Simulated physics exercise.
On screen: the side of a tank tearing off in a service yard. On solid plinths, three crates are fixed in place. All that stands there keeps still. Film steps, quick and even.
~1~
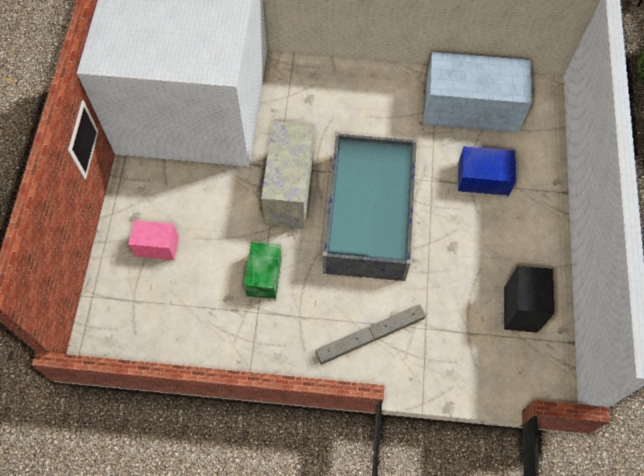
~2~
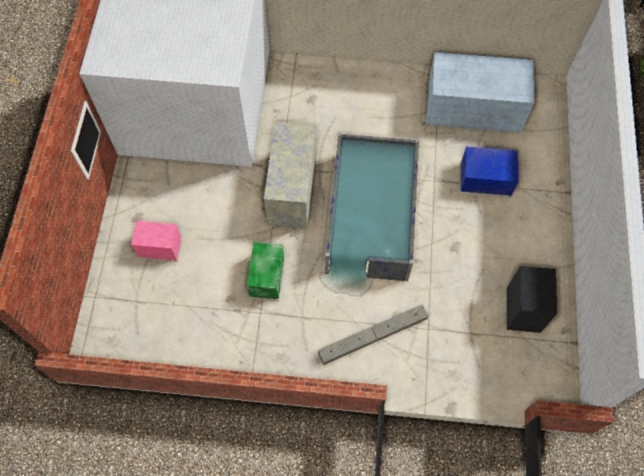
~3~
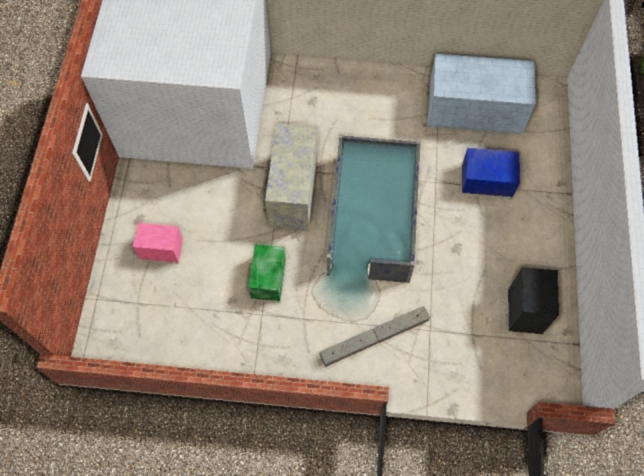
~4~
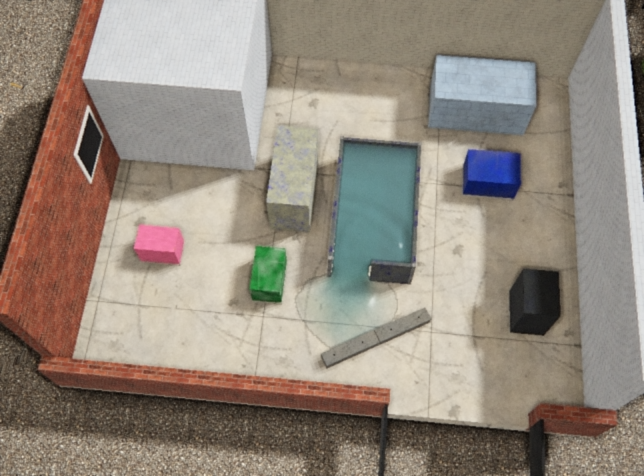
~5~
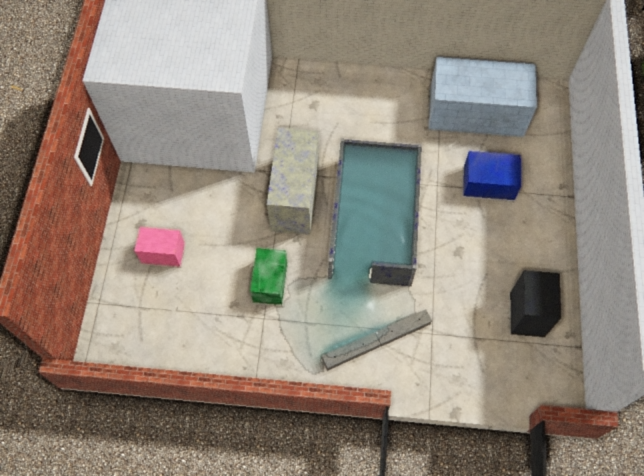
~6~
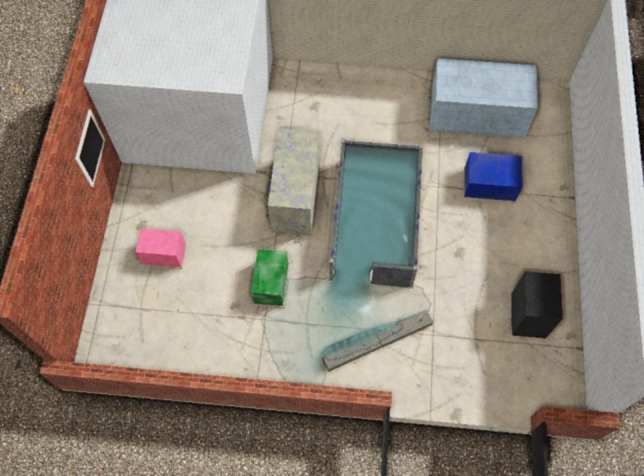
A long tank of teal water stands near the middle of a walled service yard, seen from high above, with red brick at the left and front and a pale wall at the right. Around it are a big white block, pink and green boxes, a mottled block, pale blue, blue and black boxes, and a grey beam. Part of the tank's near side opens and water pours out, spreading across the floor to the beam as the view shifts very slightly.
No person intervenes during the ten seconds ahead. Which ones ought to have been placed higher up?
In the end: The pink crate gets soaked; the green crate gets soaked; the blue crate stays dry.
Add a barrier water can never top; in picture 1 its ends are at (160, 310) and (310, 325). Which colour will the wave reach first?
That would be the green one.
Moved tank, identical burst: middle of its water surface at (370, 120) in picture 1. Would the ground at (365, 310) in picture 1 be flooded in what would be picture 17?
At that spot: Inundated.
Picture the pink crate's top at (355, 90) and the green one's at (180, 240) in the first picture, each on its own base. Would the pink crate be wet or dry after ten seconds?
I'd say the pink crate is missed.
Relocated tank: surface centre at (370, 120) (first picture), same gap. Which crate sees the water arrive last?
That would be the blue-painted one.
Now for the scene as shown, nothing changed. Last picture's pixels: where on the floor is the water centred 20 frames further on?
I'd put it at around (313, 283).
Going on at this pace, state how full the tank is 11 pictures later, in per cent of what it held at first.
Roughly 60 per cent.
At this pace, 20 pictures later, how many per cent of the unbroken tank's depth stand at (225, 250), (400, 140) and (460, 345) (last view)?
0, 0, 2 %.
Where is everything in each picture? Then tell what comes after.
The tank at (371, 198) is whole and still, in the first frame.
The front is at (362, 291), out from the gap at (348, 267), in the second frame.
The front is at (352, 317), out from the gap at (350, 270), in the third frame.
Water pours out at (351, 272) and has run to (337, 346), in the fourth frame.
The front is at (312, 366), out from the gap at (351, 273), in the fifth frame.
Water pours out at (352, 274) and has run to a hidden place, in the sixth frame.
A moment on, water covers 15 % of the floor; the pink crate not reached, the green crate water round its plinth, the blue crate not reached.
Next, water covers 25 % of the floor; the pink crate not reached, the green crate water round its plinth, the blue crate not reached.
Then, water covers 35 % of the floor; the pink crate water round its plinth, the green crate water round its plinth, the blue crate water round its plinth.
Later, water covers 55 % of the floor; the pink crate water round its plinth, the green crate water round its plinth, the blue crate water round its plinth.
In the end, water covers 75 % of the floor; the pink crate was topped, the green crate was topped, the blue crate stayed above the water.
